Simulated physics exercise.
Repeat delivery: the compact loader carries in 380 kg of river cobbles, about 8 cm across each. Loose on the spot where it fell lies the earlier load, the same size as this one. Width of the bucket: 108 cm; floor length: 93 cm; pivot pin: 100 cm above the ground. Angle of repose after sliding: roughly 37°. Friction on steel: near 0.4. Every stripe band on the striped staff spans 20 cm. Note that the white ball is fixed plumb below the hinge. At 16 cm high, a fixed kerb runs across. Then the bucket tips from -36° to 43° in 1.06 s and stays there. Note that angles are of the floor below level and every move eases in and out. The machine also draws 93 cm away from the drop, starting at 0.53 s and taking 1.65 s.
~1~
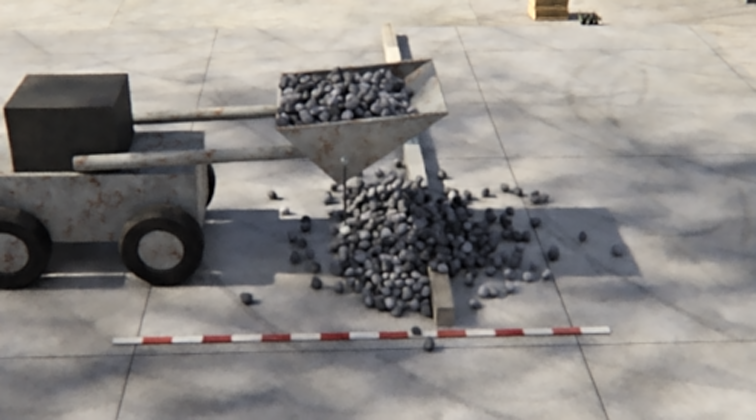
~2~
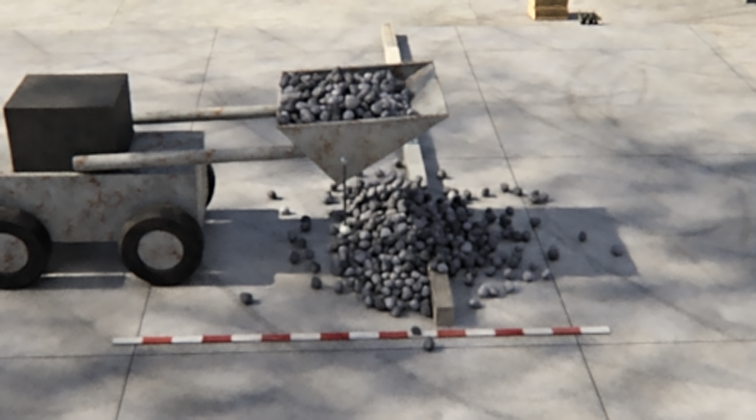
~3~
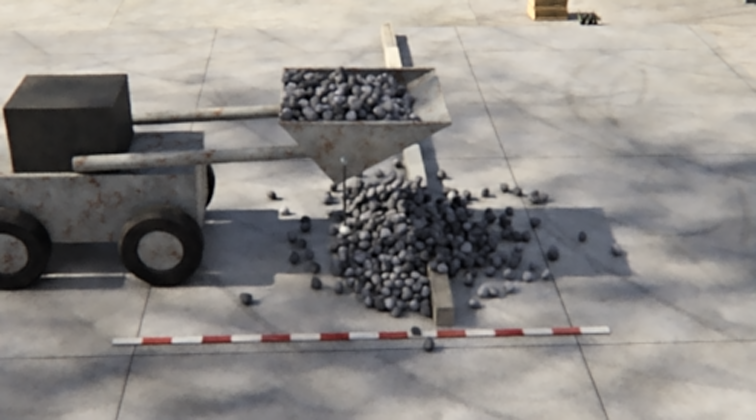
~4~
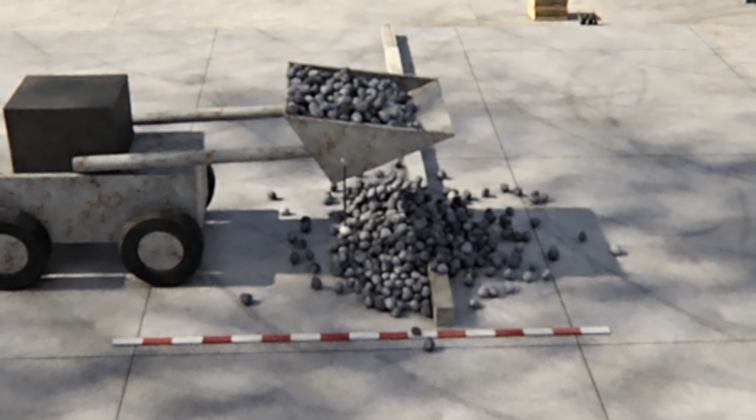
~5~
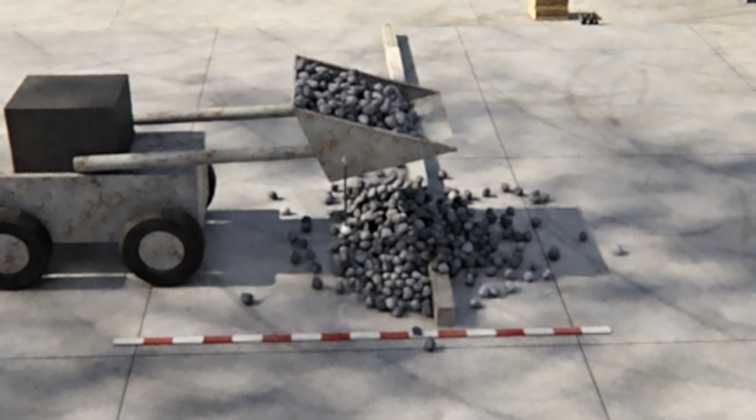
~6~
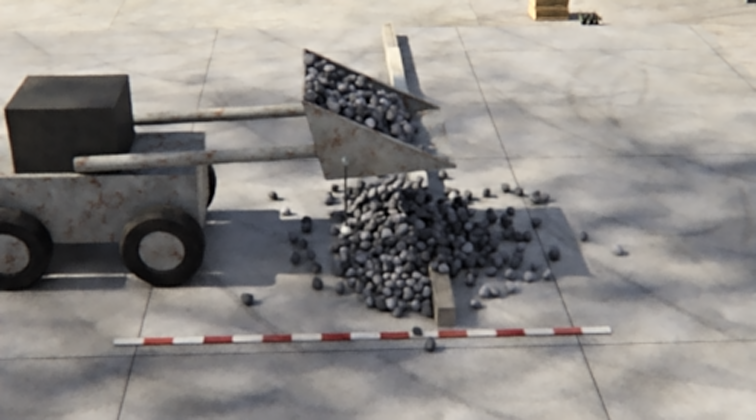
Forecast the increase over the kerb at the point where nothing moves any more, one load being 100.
I would say 25 per cent.
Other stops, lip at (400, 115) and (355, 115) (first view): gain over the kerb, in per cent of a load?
Case one about 0 %, case two about 0 %.
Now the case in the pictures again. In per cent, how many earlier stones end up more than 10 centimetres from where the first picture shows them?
Close to 10 in a hundred of them.
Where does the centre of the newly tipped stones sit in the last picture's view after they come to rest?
Roughly at (387, 231) in the last picture.
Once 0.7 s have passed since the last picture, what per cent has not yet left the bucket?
Some 35 percent, roughly.
Then, 0.4 s after the last picture the floor is at 31°; in per cent of one load, 98 in the bucket, 83 on this side of the kerb, 19 over the kerb; the foremost stones are at (557, 224).
Then, 0.7 s after the last picture the floor is at 43°; in per cent of one load, 37 in the bucket, 133 on this side of the kerb, 30 over the kerb; the foremost stones are at (557, 224).
Then, 2.2 s after the last picture the floor is at 43°; in per cent of one load, 0 in the bucket, 156 on this side of the kerb, 44 over the kerb; the foremost stones are at (572, 226).
Then, 4.7 s after the last picture the floor is at 43°; in per cent of one load, 0 in the bucket, 156 on this side of the kerb, 44 over the kerb; the foremost stones are at (572, 226). Net gain over the kerb, 25.
